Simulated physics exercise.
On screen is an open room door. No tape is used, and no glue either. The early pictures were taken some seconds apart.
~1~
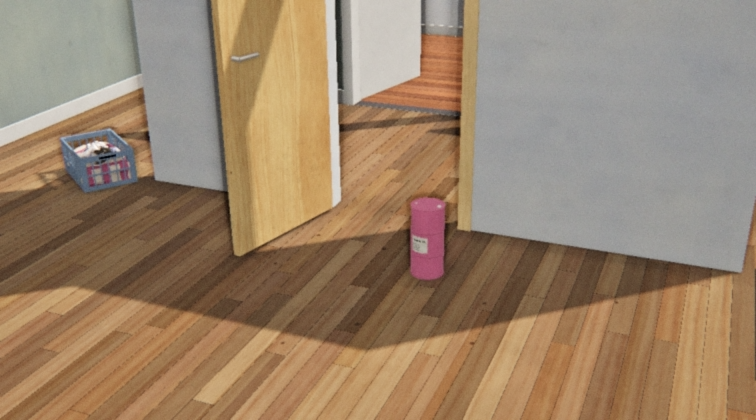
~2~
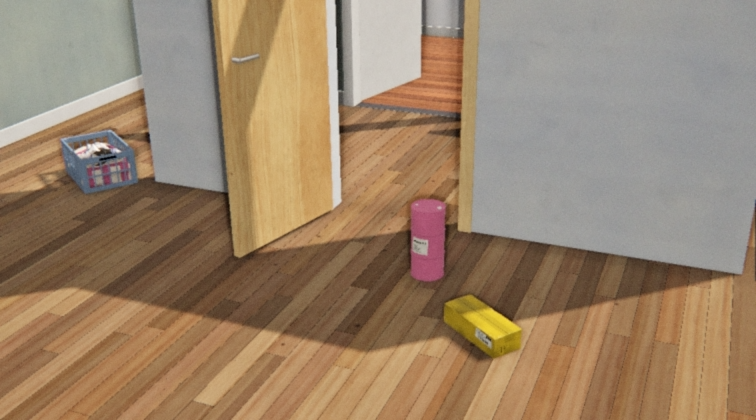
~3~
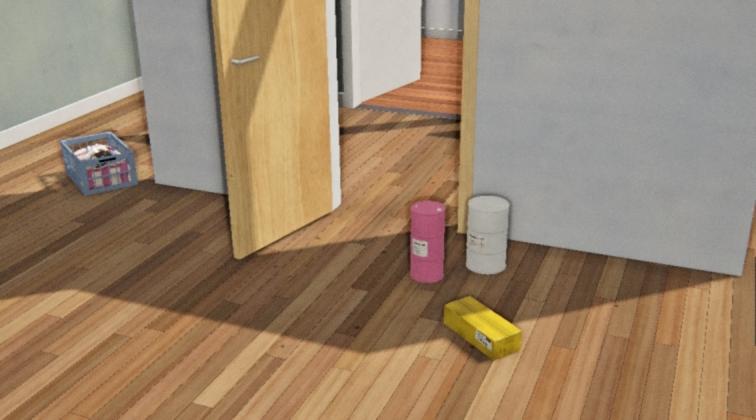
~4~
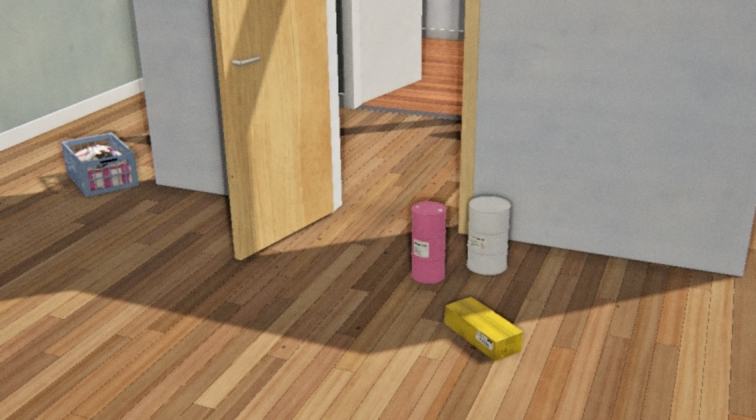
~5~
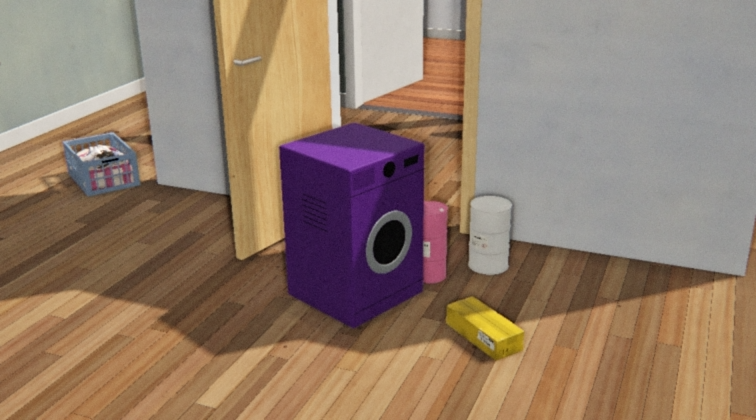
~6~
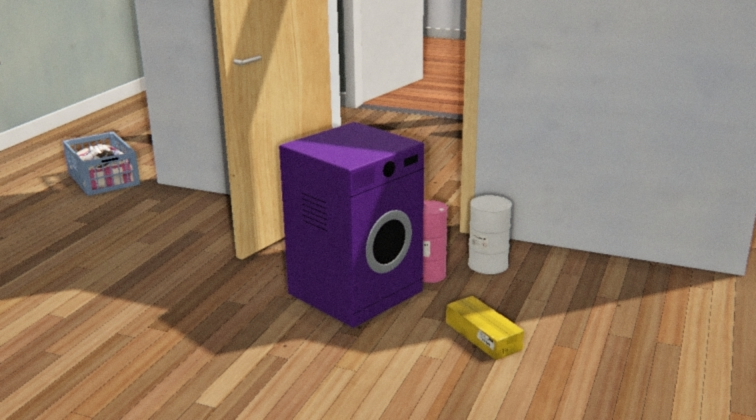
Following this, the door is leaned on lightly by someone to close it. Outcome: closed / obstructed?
Obstructed.
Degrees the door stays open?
Some 65°.
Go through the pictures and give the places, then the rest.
Door wide open and still; pink canister (427, 239), in the first frame.
Door wide open and still; pink canister (428, 240), in the second frame.
Door wide open and still; yellow parcel (481, 327); white canister (487, 235), in the third frame.
Door wide open and still; pink canister (428, 243); yellow parcel (482, 328), in the fourth frame.
Door wide open and still; white canister (490, 235); pink canister (430, 242), in the fifth frame.
Door wide open and still; purple appliance (354, 221); yellow parcel (484, 327), in the sixth frame.
Then, 0.40 s later than the last frame, door at 95°.
Then, 0.70 s later than the last frame, door at 79°.
Then, 0.90 s later than the last frame, door at 68°.
When it is over, door at 67°; all 4 as before. End places, in pixels of the last picture, purple appliance near (355, 222).
